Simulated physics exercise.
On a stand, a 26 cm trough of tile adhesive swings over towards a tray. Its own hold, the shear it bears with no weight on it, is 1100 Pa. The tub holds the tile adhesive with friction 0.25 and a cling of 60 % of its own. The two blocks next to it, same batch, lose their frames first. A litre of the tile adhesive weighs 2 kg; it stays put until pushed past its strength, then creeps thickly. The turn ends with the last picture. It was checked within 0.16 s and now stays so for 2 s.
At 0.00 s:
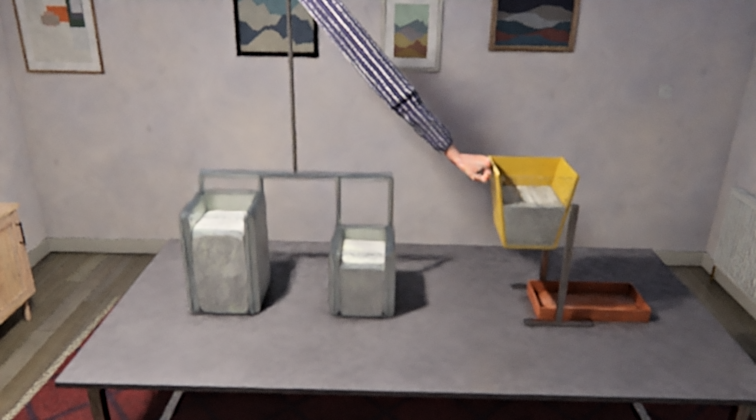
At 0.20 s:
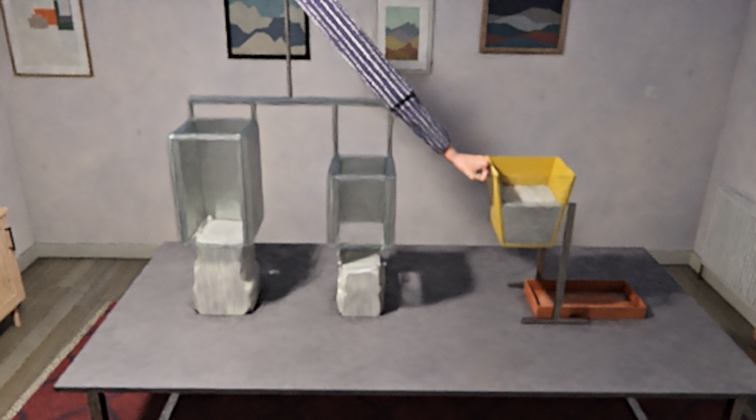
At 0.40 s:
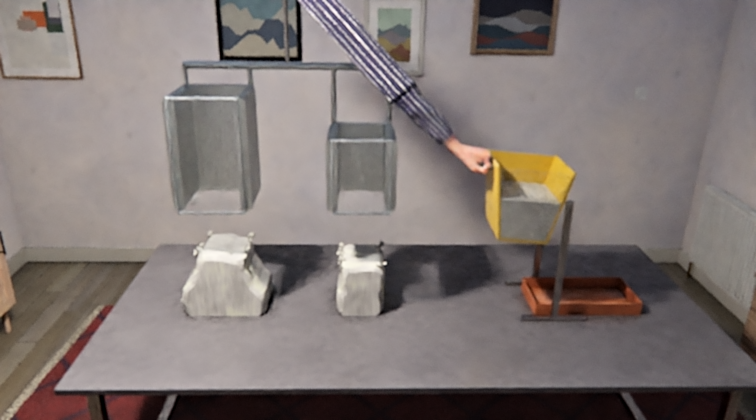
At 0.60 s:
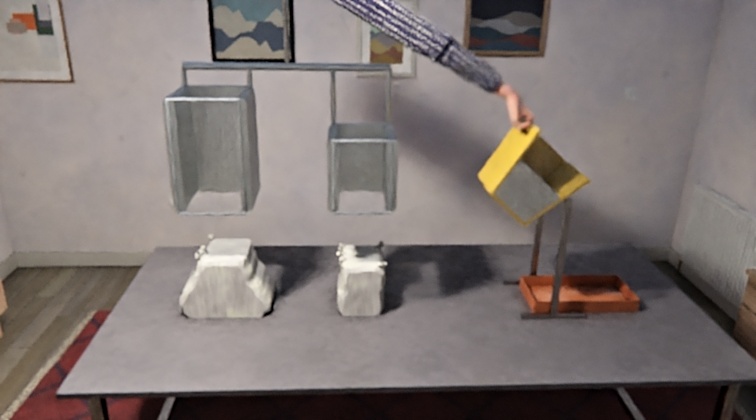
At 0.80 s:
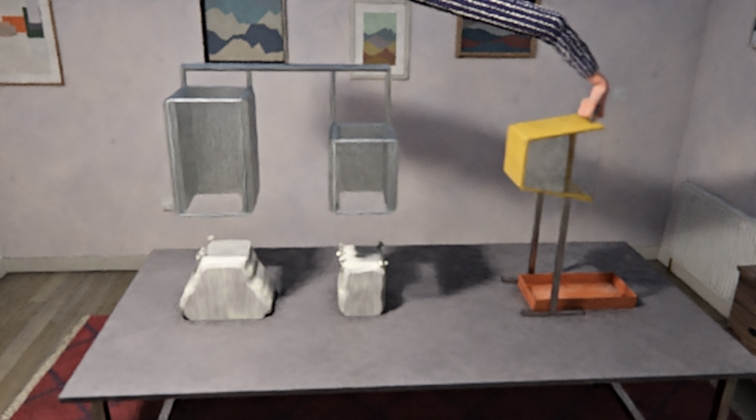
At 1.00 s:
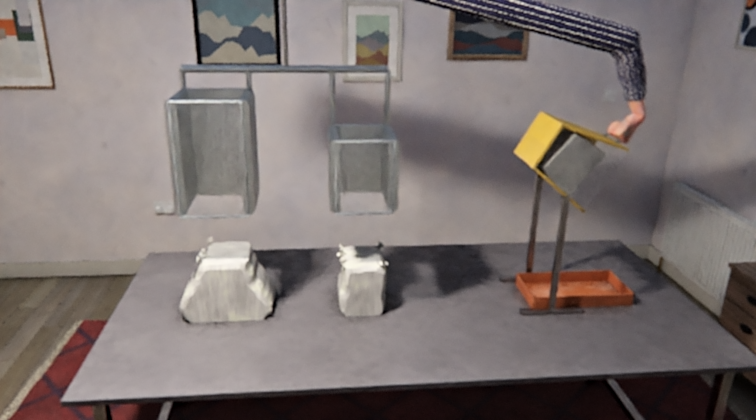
In a room, two grey moulds lifting off pale blocks, the left one slumping, then a hand tilting a yellow trough rightward.
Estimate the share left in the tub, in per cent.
The share left in the tub is near 0 %.
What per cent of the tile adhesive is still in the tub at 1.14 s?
Near 65 %.
After 1.14 s, the tub is at 120 degrees and holds 66 %.
After 1.31 s, the tub is at 120 degrees and holds 0 %.
After 1.48 s, the tub is at 120 degrees and holds 0 %.
After 1.65 s, the tub is at 120 degrees and holds 0 %.
After 3.00 s, at the end, the tub is at 120 degrees and holds 0 %.
